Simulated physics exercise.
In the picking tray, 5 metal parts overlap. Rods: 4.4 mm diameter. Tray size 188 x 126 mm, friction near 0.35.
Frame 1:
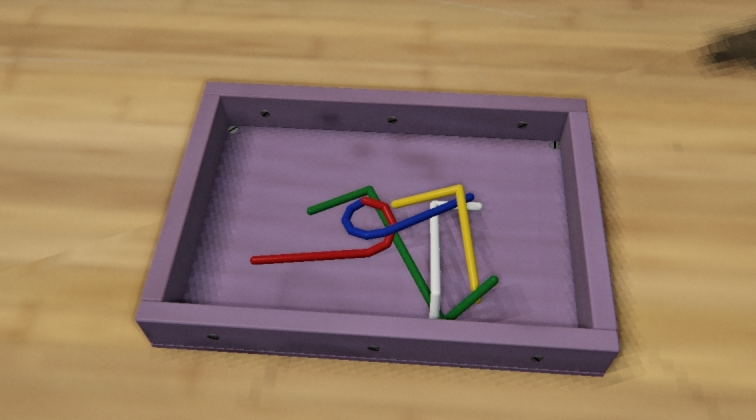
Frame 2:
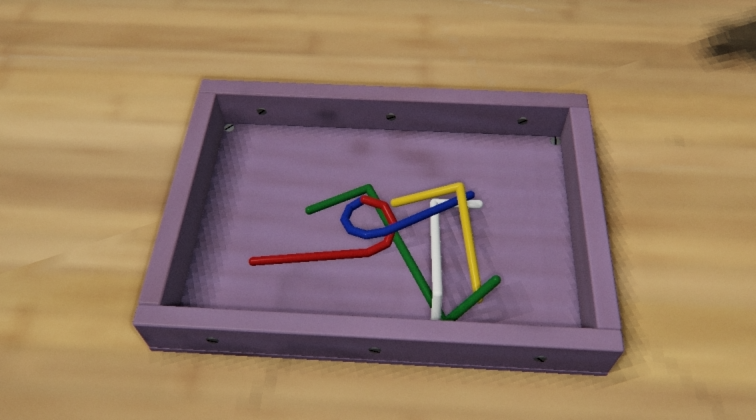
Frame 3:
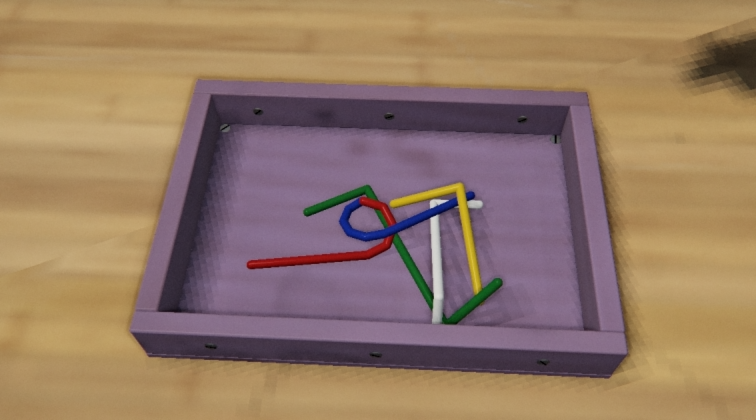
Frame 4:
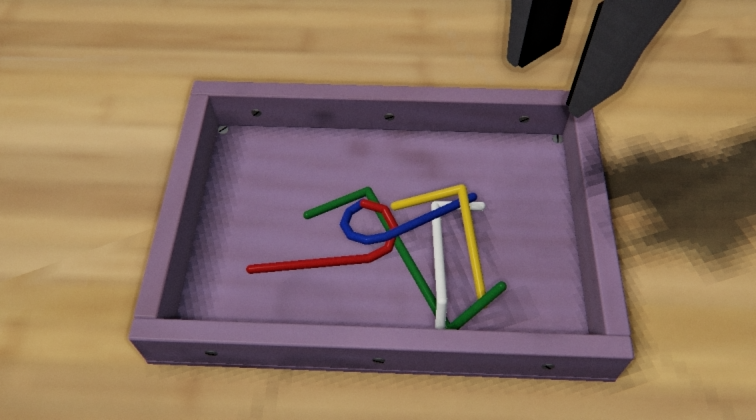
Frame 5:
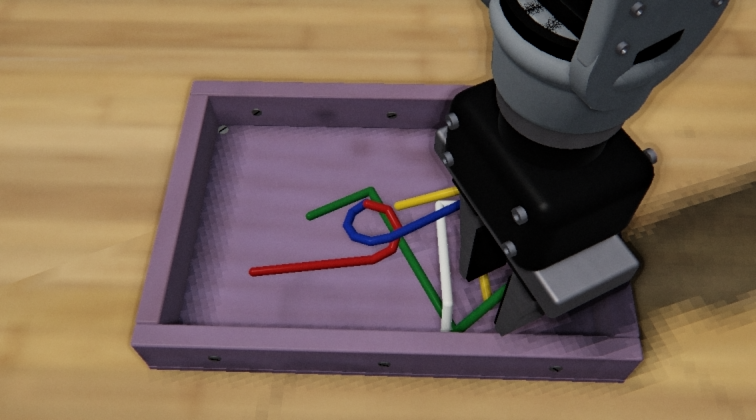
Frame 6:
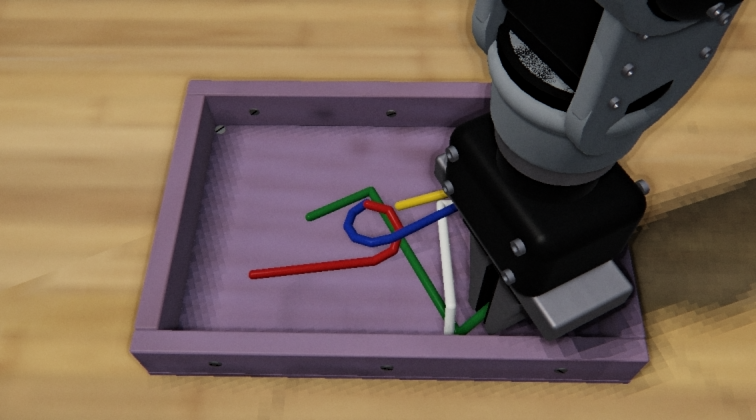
A black and grey robotic gripper comes in from the upper right above a purple tray on a wooden table, seen from a high angle, while the view shifts very slightly. Inside the tray, thin bent rods overlap: red and green at left, blue in the middle, white and yellow towards the right. The gripper lowers over the right side and its fingers close on the green rod.
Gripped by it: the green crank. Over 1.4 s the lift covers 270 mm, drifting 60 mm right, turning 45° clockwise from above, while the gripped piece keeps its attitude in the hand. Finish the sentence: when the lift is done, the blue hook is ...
... out of the tray.
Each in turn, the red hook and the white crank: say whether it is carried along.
Once things settle, the red hook remains where it was, while the white crank is carried along.
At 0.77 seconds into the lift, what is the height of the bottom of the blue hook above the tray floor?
I'd put it near 100 mm up.
Then, 0.42 s into the lift, lowest point more than 20 mm over the tray floor, green crank 58 mm.
Then, 0.77 s into the lift, lowest point more than 20 mm over the tray floor, green crank 158 mm, blue hook 101 mm, white crank 94 mm.
Then, 1.40 s into the lift, lowest point more than 20 mm over the tray floor, green crank 272 mm, blue hook 215 mm, white crank 209 mm.
Finally, hanging green crank 272 mm, blue hook 215 mm, white crank 207 mm; the other 2 are down.
